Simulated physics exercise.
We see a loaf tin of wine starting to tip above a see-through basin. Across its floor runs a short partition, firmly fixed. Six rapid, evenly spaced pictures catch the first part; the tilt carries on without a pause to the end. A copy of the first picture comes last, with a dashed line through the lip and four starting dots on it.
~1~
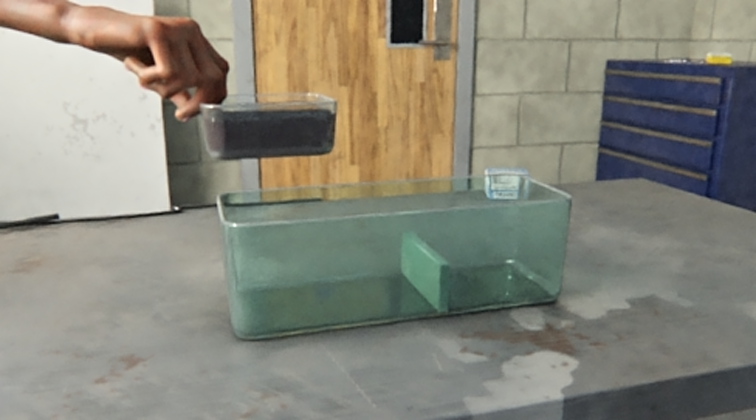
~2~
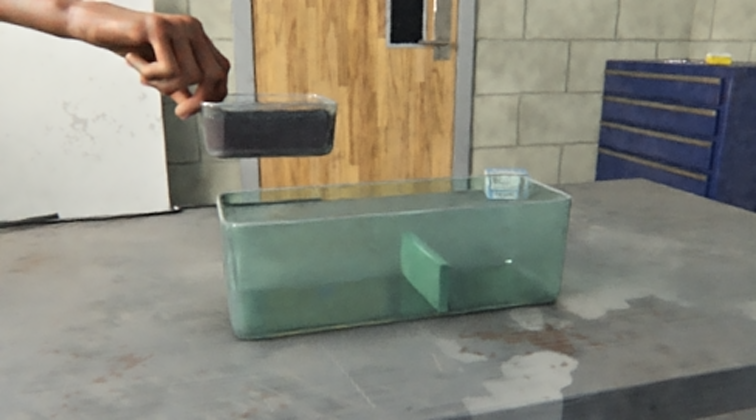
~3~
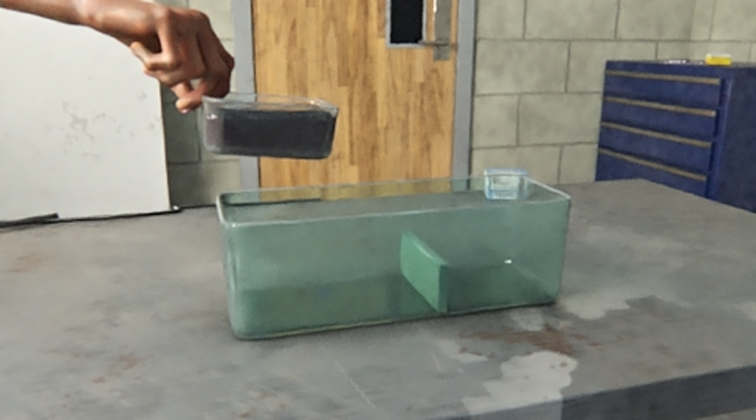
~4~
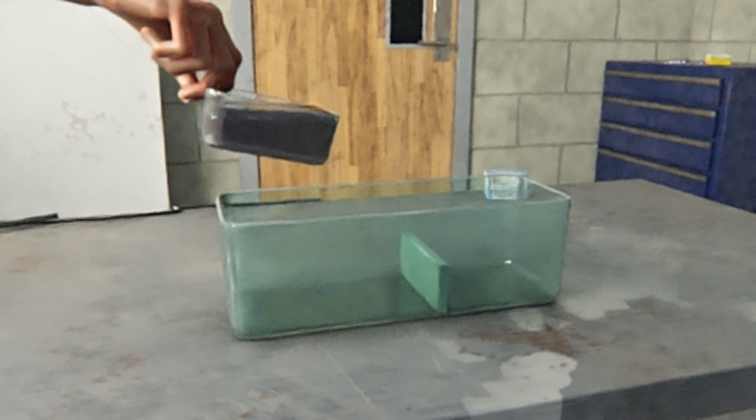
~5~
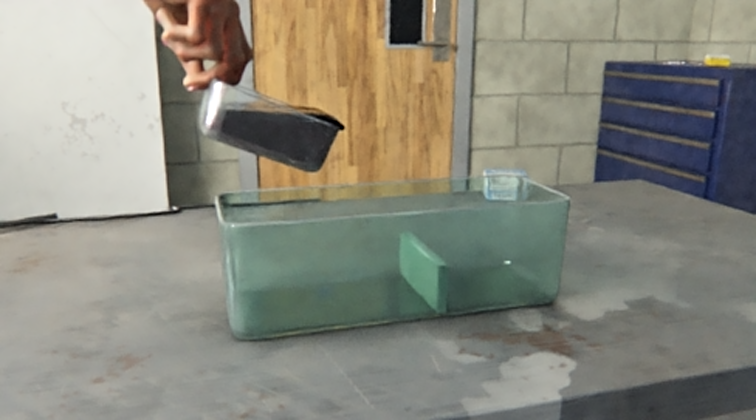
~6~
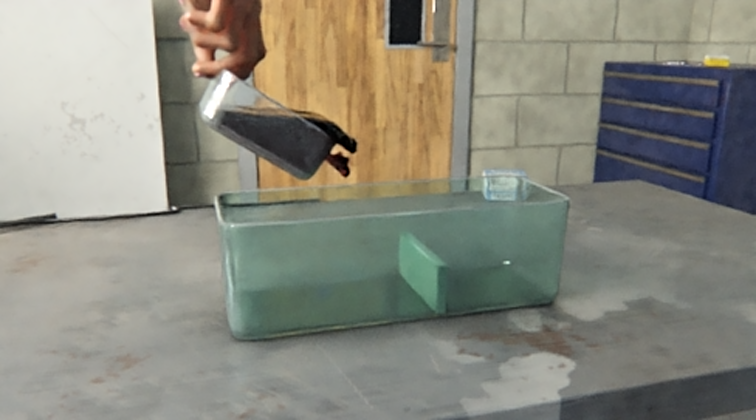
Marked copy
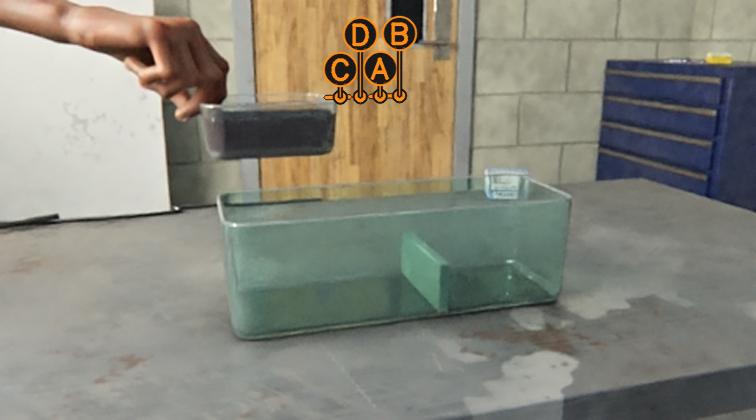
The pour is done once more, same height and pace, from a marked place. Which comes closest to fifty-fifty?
A works best here.
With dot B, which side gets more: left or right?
More ends on the right.
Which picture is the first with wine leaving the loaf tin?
Picture 5.
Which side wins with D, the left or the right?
The left side.
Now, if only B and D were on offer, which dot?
That would be B.
On the marked copy, A at (380, 96); B at (399, 95); C at (340, 97); D at (360, 96).
With A, about 48 % ends left of the wall and 51 % right of it.
With B, about 25 % ends left of the wall and 74 % right of it.
With C, about 97 % ends left of the wall and 2 % right of it.
With D, about 88 % ends left of the wall and 10 % right of it.
